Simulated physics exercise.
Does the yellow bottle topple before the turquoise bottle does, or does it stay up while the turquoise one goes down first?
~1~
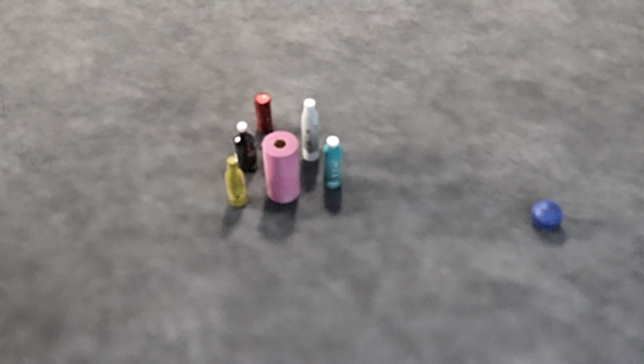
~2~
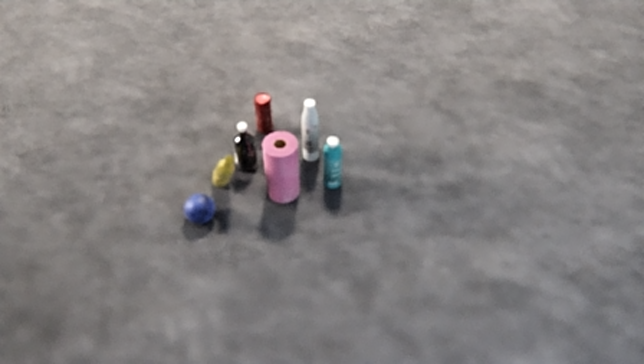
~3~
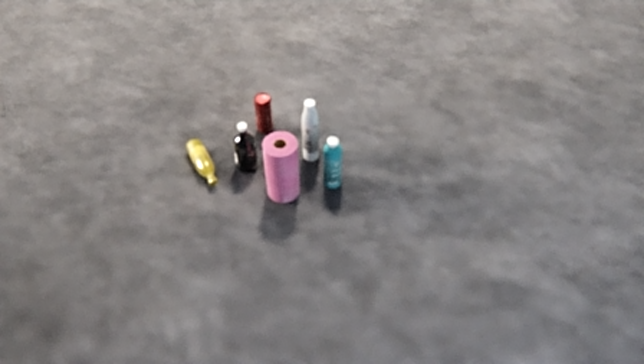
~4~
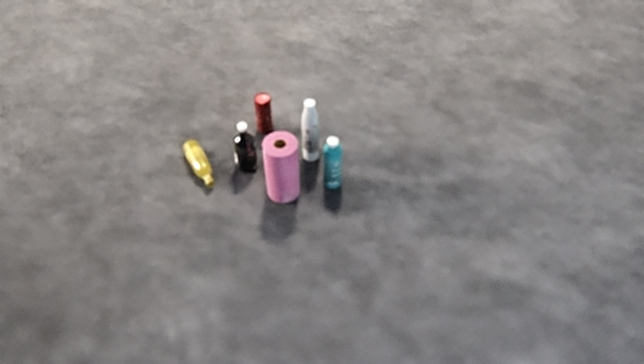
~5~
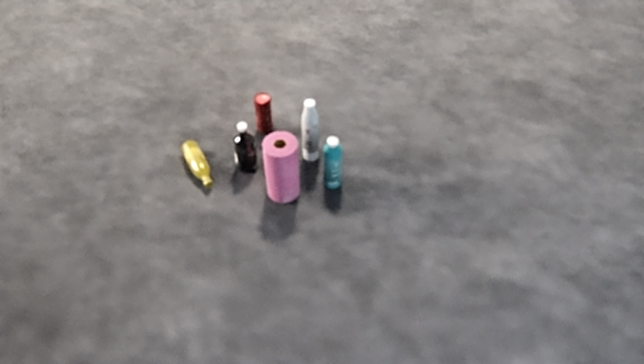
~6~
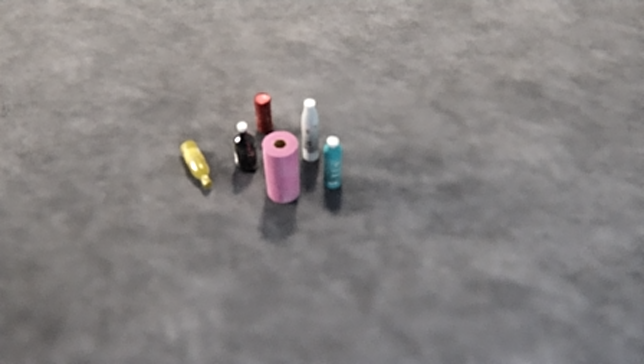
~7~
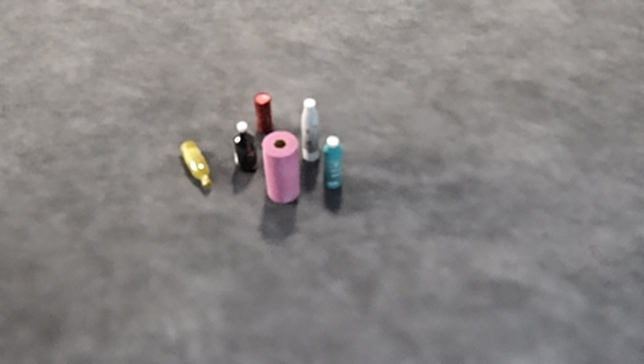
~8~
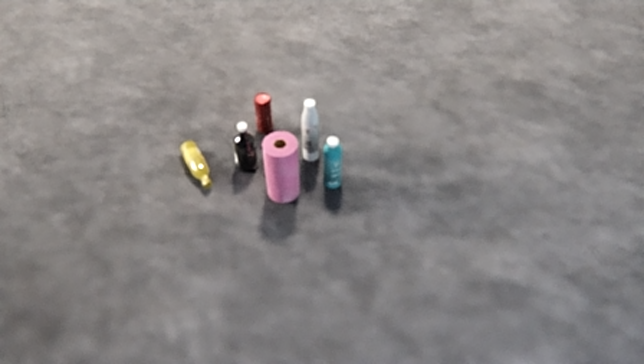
The yellow bottle topples first and ends up lying on its side. The turquoise bottle is still standing in its place at the end.
